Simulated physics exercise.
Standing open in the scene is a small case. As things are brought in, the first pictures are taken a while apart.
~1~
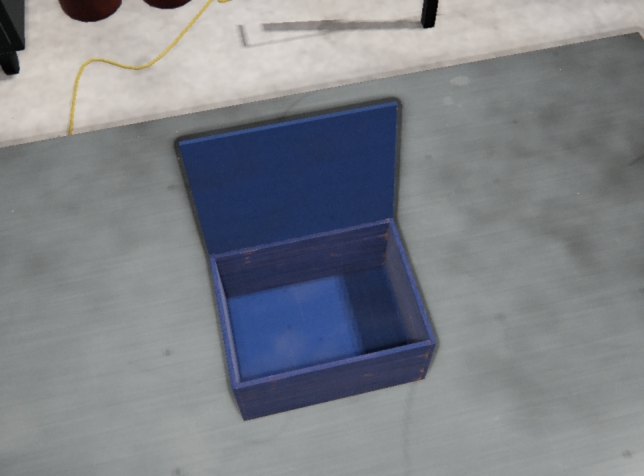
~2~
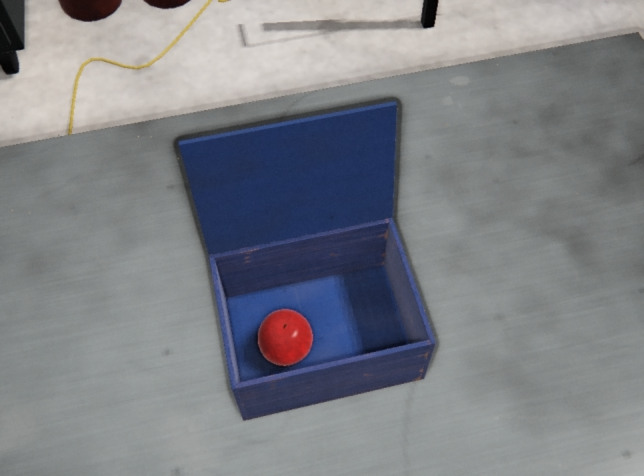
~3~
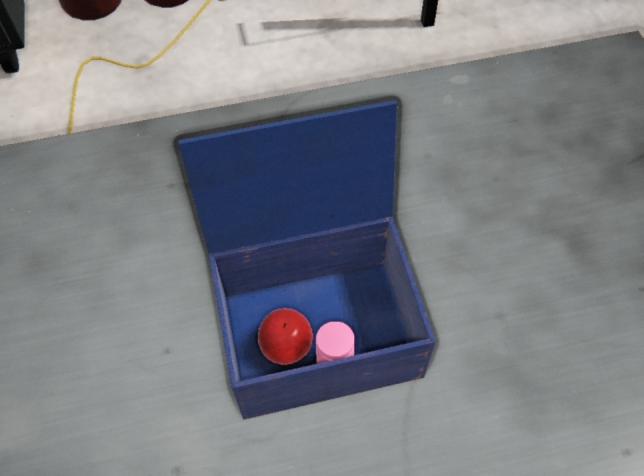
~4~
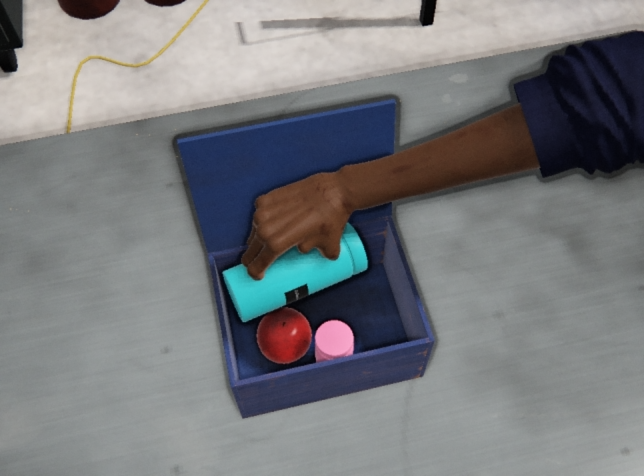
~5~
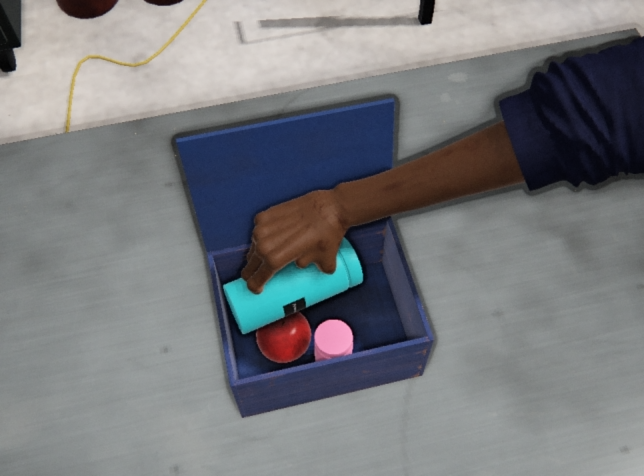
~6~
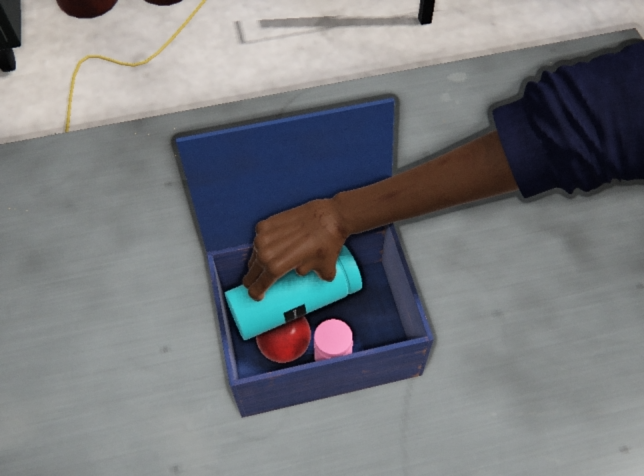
A red ball and pink shaker appear in a blue box, then a hand lowers a turquoise jar inside.
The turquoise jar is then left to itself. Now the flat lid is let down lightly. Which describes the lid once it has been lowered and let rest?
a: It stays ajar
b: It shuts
a, it stays ajar.
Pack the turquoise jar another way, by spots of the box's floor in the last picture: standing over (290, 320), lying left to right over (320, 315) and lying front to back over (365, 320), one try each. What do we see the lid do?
First try: The lid comes all the way down; second try: It comes all the way down; third try: It comes all the way down.
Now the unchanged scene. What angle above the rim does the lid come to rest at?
The lid sits around 40° above the rim.
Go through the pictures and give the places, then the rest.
In the first picture, the last thing is not in view yet.
In the second picture, the last thing is not in view yet.
In the third picture, the last thing is not in view yet; pink shaker (335, 354).
In the fourth picture, still above its spot; turquoise jar (296, 271); pink shaker (334, 353).
In the fifth picture, still above its spot; turquoise jar (294, 284); pink shaker (333, 352).
In the sixth picture, put in, still held; turquoise jar (294, 291); pink shaker (333, 352).
Then, 0.40 s after the last picture, turquoise jar rolled about its own width near (330, 278); red apple rolled a little.
Then, 1.40 s after the last picture, lid 80° above the rim; turquoise jar rolled well along near (359, 272); red apple rolled a little.
Then, 1.80 s after the last picture, lid 49° above the rim; turquoise jar rolled well along near (363, 282); red apple rolled a little.
At rest, lid 38° above the rim; moved from the start, turquoise jar; the other 2 in place. Seen from the same camera at the end, turquoise jar near (367, 291).
